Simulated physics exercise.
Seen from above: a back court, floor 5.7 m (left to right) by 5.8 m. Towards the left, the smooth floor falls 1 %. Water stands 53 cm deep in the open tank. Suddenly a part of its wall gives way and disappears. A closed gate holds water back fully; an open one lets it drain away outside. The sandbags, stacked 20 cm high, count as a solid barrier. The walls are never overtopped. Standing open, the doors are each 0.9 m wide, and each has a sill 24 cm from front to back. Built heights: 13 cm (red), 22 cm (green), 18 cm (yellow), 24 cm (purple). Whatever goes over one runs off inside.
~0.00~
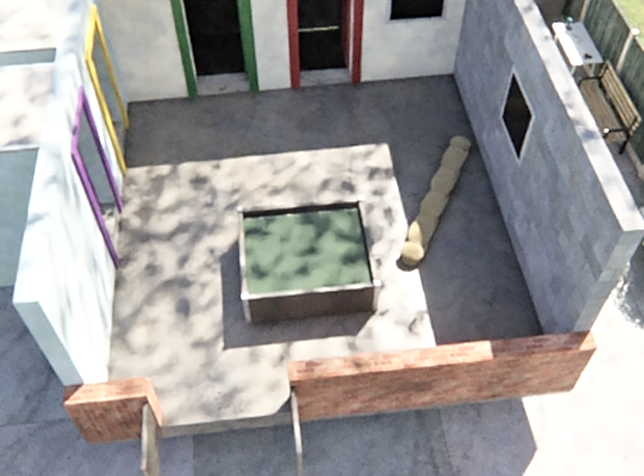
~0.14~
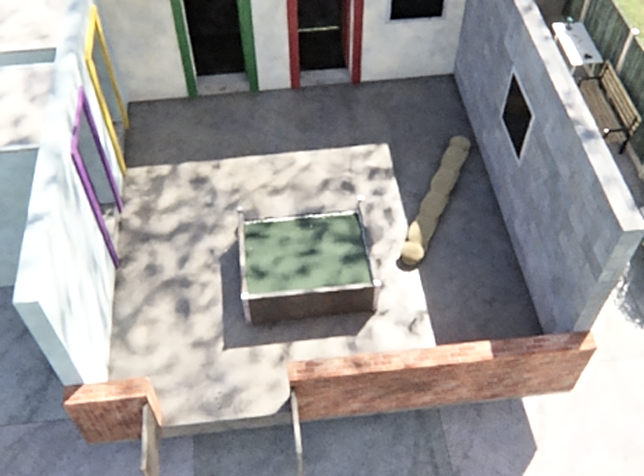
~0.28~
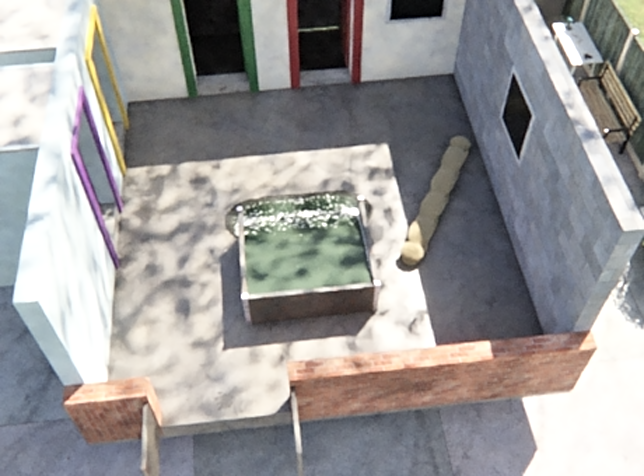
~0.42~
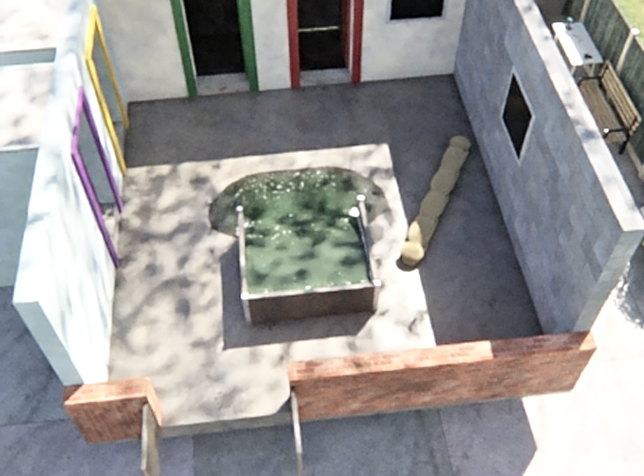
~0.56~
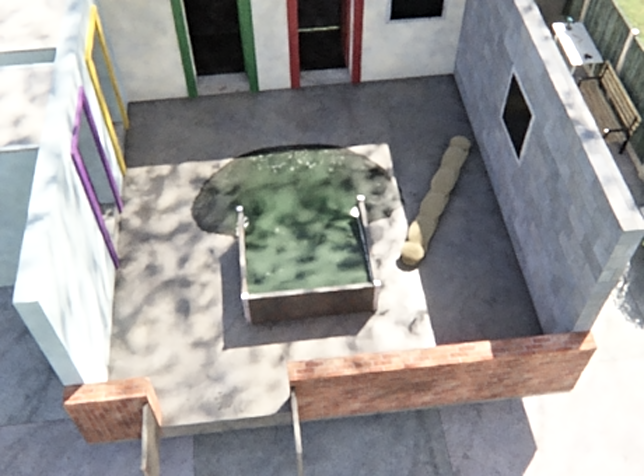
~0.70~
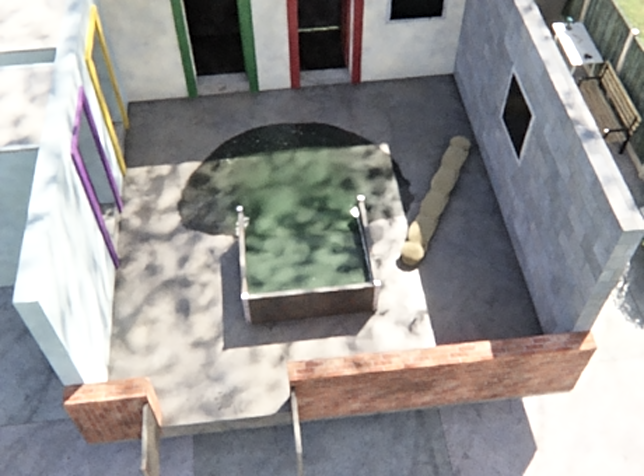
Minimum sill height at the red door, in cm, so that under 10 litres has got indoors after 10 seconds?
Approx. 18 cm.
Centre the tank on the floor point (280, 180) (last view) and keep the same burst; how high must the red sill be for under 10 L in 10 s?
Then close to 22 cm.
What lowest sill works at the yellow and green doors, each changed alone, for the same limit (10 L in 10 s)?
You'd want about 12.0 centimetres at yellow and about 17 centimetres at green.
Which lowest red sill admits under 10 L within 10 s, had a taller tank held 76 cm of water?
In that case, roughly 27 cm.
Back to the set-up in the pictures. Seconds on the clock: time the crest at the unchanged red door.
At roughly 2.0 s.
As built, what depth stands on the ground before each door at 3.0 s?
Lab note, cm: Red 15; green 14; yellow 17; purple 1.
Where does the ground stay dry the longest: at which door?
The answer is the purple door.
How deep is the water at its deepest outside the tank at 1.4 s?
Around 25 centimetres.
After 1.4 s water covers 35 % of the floor, deepest (25 cm) near (264, 91); 20 cm at the red door, 1 litre in over its 13 cm sill.
After 3.0 s water covers 45 % of the floor, deepest (26 cm) near (139, 102); 15 cm at the red door, 35 litres in over its 13 cm sill.
After 10.0 s water covers 85 % of the floor, deepest (10 cm) near (111, 339); 3 cm at the red door, 39 litres in over its 13 cm sill.
At the red door as built, the water arrived by 1.1 s and peaked near 22 cm at 2.0 s.
Run again over the same 10 s with other heights there, 30 litres in over 14 cm, 0 litres over 22.5 cm. The limit of 10 litres is kept from about 18 cm up.
